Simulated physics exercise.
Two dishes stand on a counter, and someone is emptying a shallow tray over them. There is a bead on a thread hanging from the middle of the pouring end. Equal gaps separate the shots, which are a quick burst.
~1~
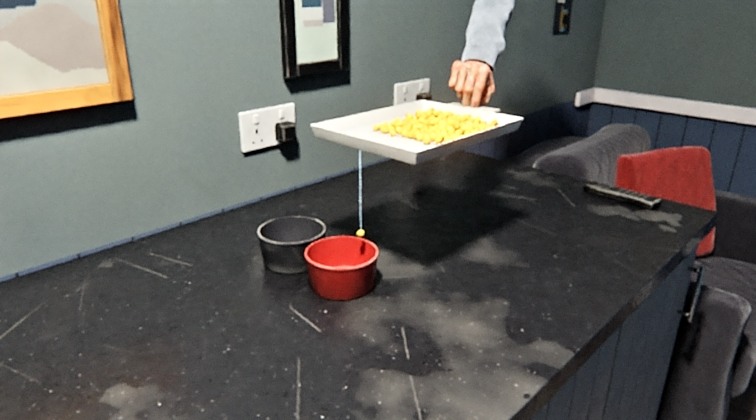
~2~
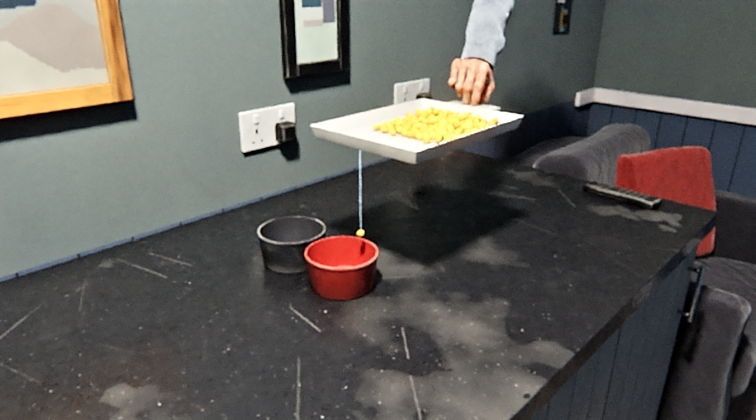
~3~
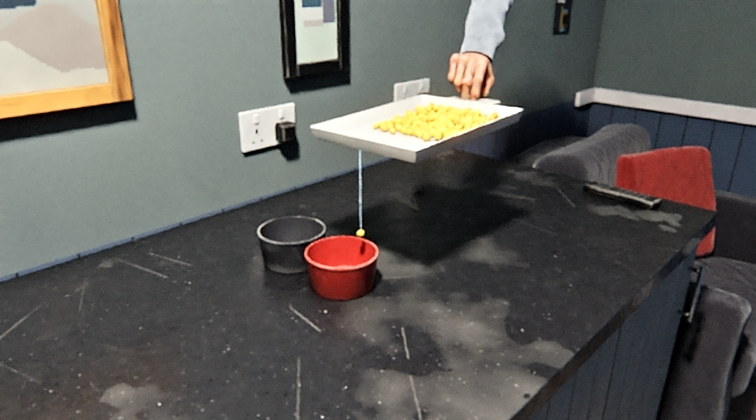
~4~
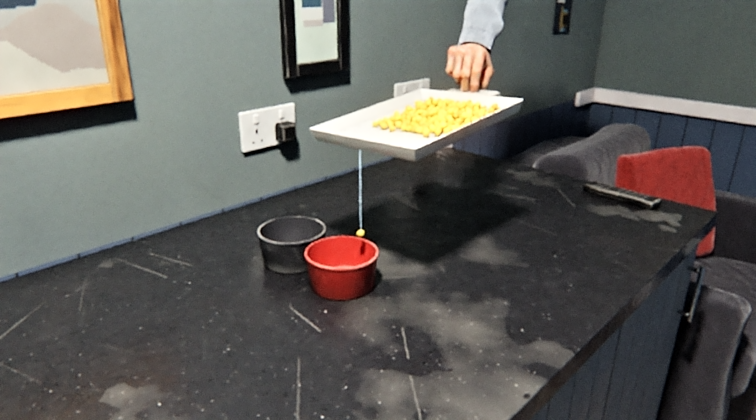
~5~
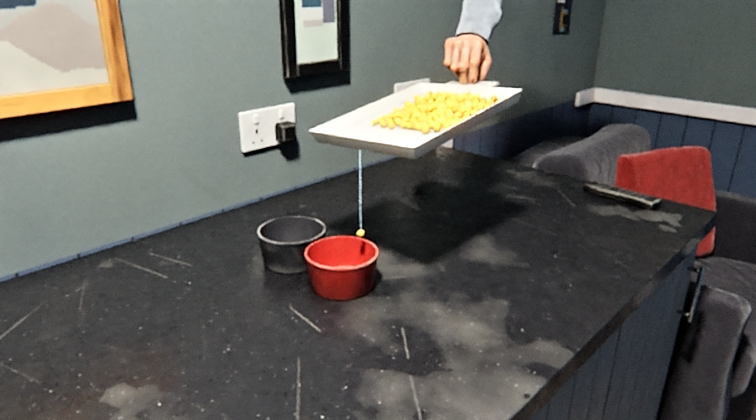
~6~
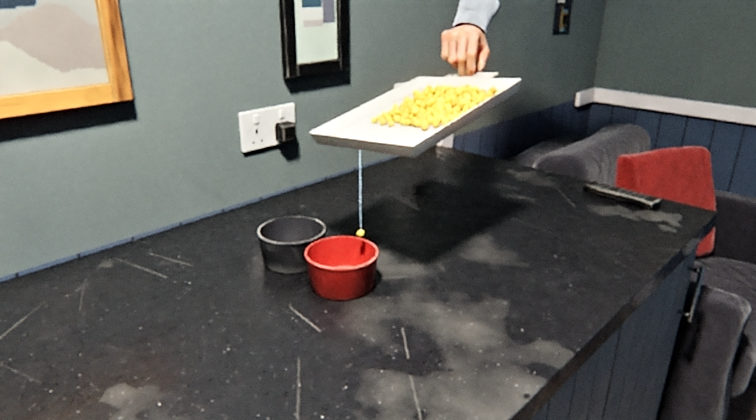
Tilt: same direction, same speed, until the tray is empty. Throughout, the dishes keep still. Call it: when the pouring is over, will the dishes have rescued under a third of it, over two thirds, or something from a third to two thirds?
I'd call it over two thirds rescued.
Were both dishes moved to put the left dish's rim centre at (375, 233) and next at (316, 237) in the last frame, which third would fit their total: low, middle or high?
Below one third, then beyond two thirds.
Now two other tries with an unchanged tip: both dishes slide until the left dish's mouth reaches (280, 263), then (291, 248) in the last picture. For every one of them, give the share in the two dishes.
It would be roughly 10 per cent, followed by roughly 30 per cent.
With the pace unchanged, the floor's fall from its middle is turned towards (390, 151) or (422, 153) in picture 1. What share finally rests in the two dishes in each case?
First heading roughly 20 %, second roughly 0 %.
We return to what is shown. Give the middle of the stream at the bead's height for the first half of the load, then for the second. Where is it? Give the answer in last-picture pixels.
Around (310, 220) first; around (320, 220) second.
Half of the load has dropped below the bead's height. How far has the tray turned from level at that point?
Approx. 105° from level.
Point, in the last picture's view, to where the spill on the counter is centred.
Near (345, 254).
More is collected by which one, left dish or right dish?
Noted: The left-placed one ends with more.
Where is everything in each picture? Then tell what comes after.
Corners of the pouring end (316, 125) and (416, 150), level; middle of the load (441, 126), puffed corn balls; left dish (266, 252); right dish (315, 277); bead on its thread (361, 234), in the first picture.
Corners of the pouring end (316, 125) and (416, 150), level; middle of the load (441, 125), in the second picture.
Corners of the pouring end (315, 126) and (415, 149), tipped barely, lowest at the left corner; middle of the load (441, 122), in the third picture.
Corners of the pouring end (315, 128) and (414, 147), tipped a little, lowest at the left corner; middle of the load (440, 116), in the fourth picture.
Corners of the pouring end (314, 130) and (413, 145), tipped a little, lowest at the left corner; middle of the load (440, 111), in the fifth picture.
Corners of the pouring end (314, 131) and (412, 144), tipped a little, lowest at the left corner; middle of the load (439, 105); left dish (266, 252); right dish (315, 277), in the sixth picture.
Just after the last frame, tray tipped steeply; almost all on the tray; just a few in the left dish; just a few in the air.
A moment on, tray tipped right over; the larger part on the tray; just a few in the right dish; about a tenth in the left dish; just a few outside both; about a tenth in the air.
Further on, tray tipped past a quarter turn; roughly a quarter in the right dish; roughly half in the left dish; roughly a quarter outside both; just a few in the air.
When it is over, tray tipped past a quarter turn; roughly a quarter in the right dish; roughly half in the left dish; roughly a quarter outside both; just a few in the air.
